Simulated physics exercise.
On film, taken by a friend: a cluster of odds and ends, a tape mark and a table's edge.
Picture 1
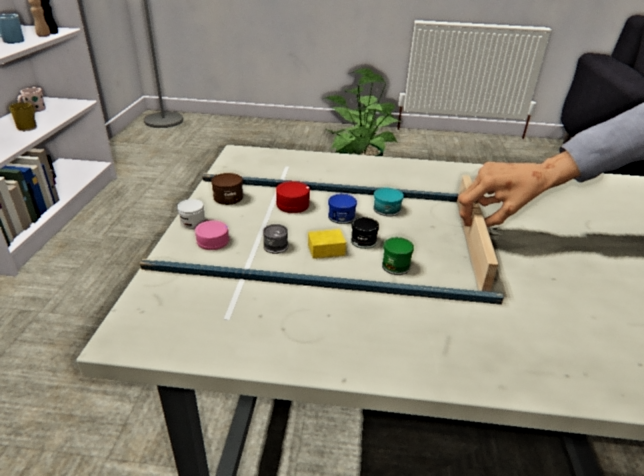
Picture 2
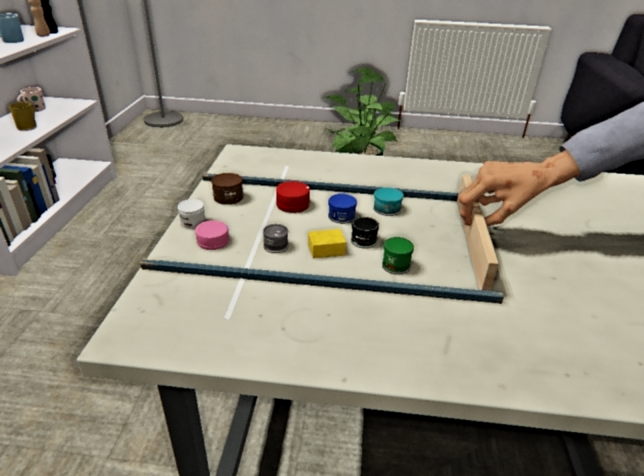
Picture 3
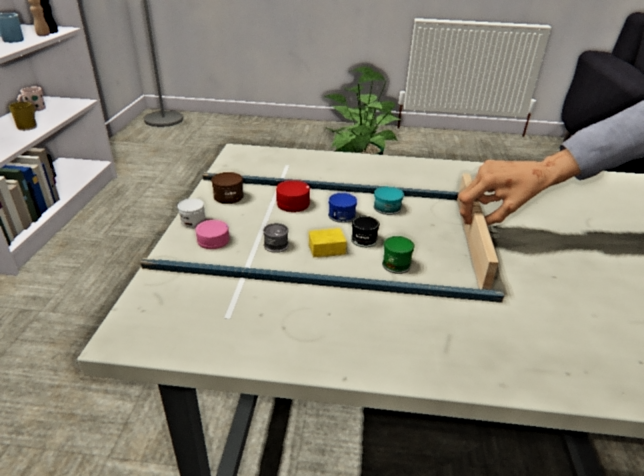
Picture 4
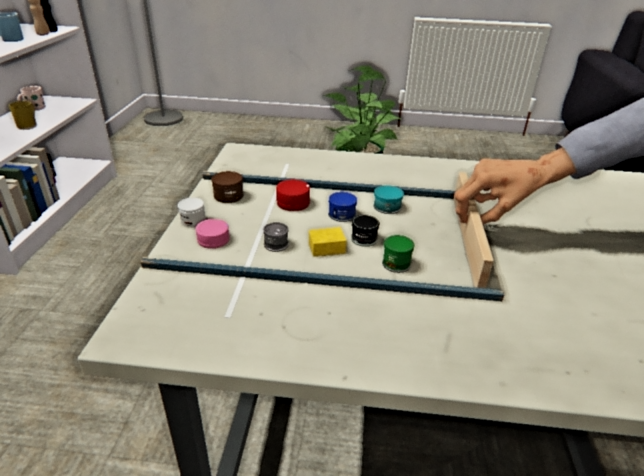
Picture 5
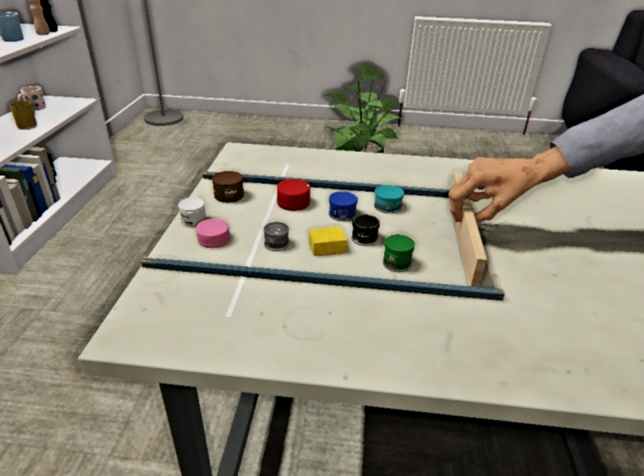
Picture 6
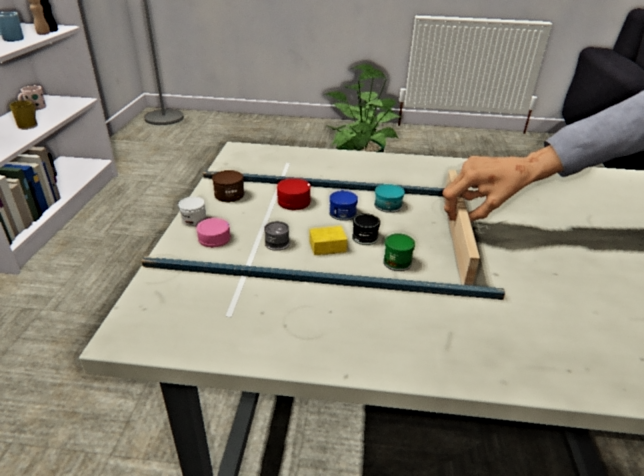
On a pale tabletop, a hand slides a wooden board slightly left between two rails, the colourful tubs and block staying still.
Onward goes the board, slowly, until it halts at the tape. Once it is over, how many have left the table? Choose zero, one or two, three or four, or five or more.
Zero of them have left the table.
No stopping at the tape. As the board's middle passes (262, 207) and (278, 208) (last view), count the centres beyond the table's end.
0 and 0.
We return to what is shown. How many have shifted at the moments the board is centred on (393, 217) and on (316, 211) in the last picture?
I make it 2 at the first spot and 7 at the other.
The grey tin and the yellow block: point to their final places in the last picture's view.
One ends up near (226, 220) and the other near (234, 234).
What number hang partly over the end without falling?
So the number is 0.
Soon after, none off yet; white tub at rest near (193, 212); brown tub at rest near (229, 186); pink lid at rest near (214, 232).
In the end, the number that fall off is zero.
